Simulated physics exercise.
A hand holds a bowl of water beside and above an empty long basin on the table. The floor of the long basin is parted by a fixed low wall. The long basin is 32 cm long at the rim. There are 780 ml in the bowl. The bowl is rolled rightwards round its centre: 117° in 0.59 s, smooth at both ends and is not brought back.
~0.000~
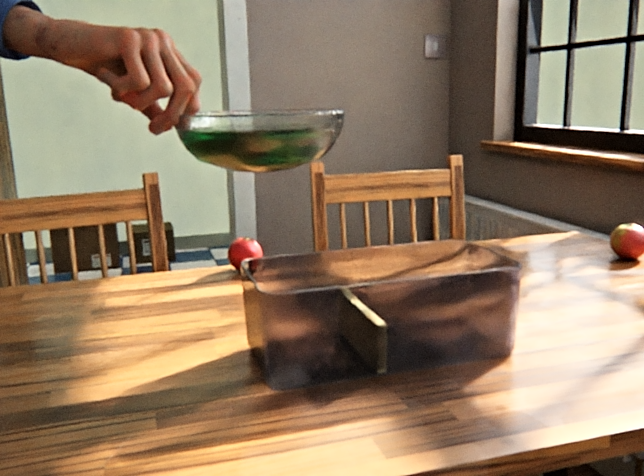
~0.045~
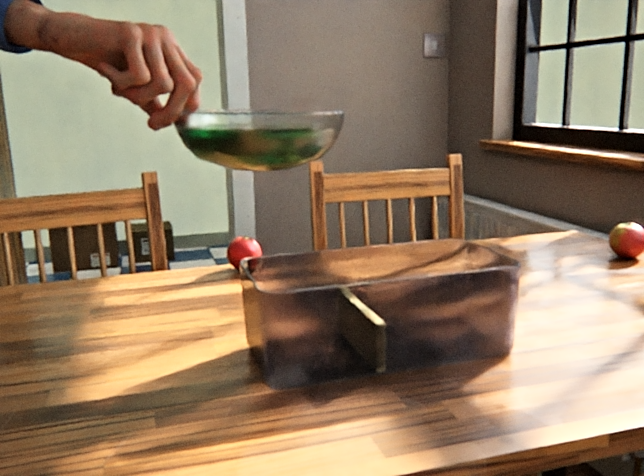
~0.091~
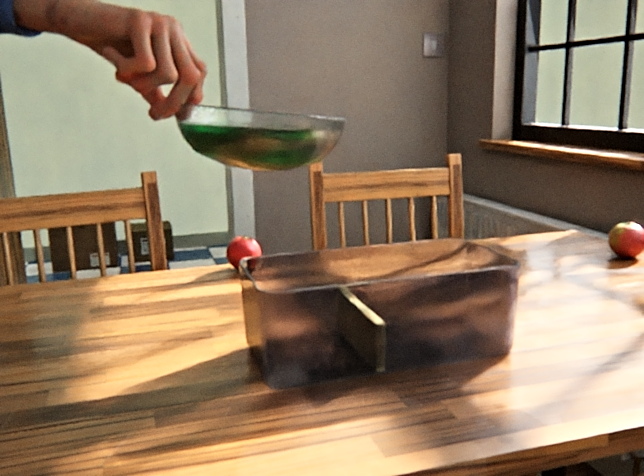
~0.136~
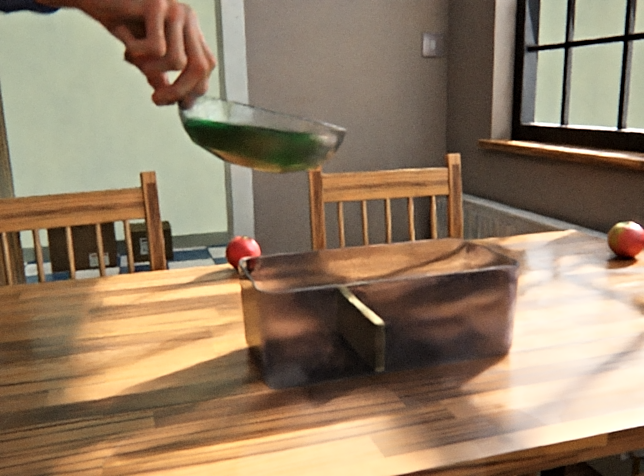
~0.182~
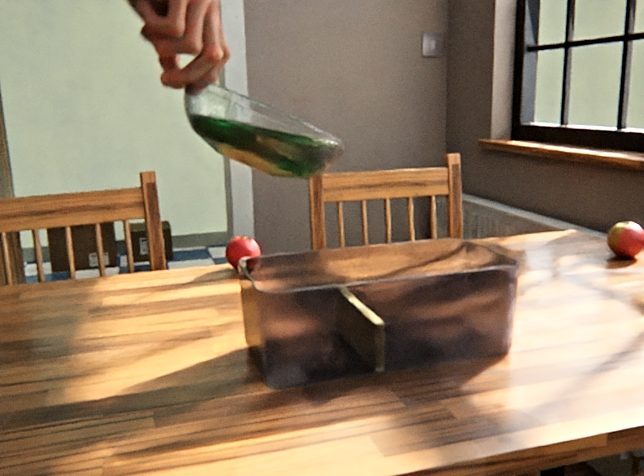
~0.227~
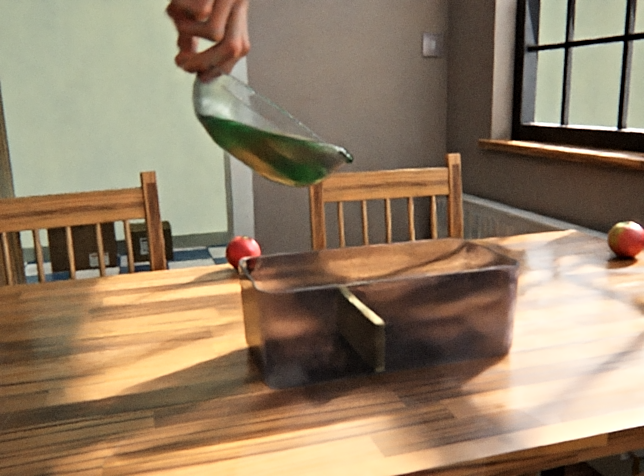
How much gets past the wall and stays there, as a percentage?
About 61 per cent.
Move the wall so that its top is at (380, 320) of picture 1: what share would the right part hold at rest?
Then about 40 per cent.
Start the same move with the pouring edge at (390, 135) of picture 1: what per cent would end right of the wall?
Then about 85 per cent.
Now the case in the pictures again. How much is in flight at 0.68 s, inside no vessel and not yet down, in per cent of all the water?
About 18 per cent.
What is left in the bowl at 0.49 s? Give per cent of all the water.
About 0 per cent.
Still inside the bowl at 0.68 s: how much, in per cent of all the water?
Some 0 per cent.
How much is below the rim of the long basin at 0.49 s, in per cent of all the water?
Some 82 per cent.
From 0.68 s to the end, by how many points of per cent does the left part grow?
Near 8 in a hundred.
Then, 0.49 s in, the tilt is 108° and 0 per cent is still to pour, 16 is left of the wall and 66 right of it.
Then, 0.68 s in, the tilt is 117° and 0 per cent is still to pour, 25 is left of the wall and 56 right of it.
Then, 0.87 s in, the tilt is 117° and 0 per cent is still to pour, 31 is left of the wall and 60 right of it.
Then, 1.09 s in, the tilt is 117° and 0 per cent is still to pour, 33 is left of the wall and 61 right of it.
Finally, 33 per cent lies left of the wall, 61 right of it and 6 outside.
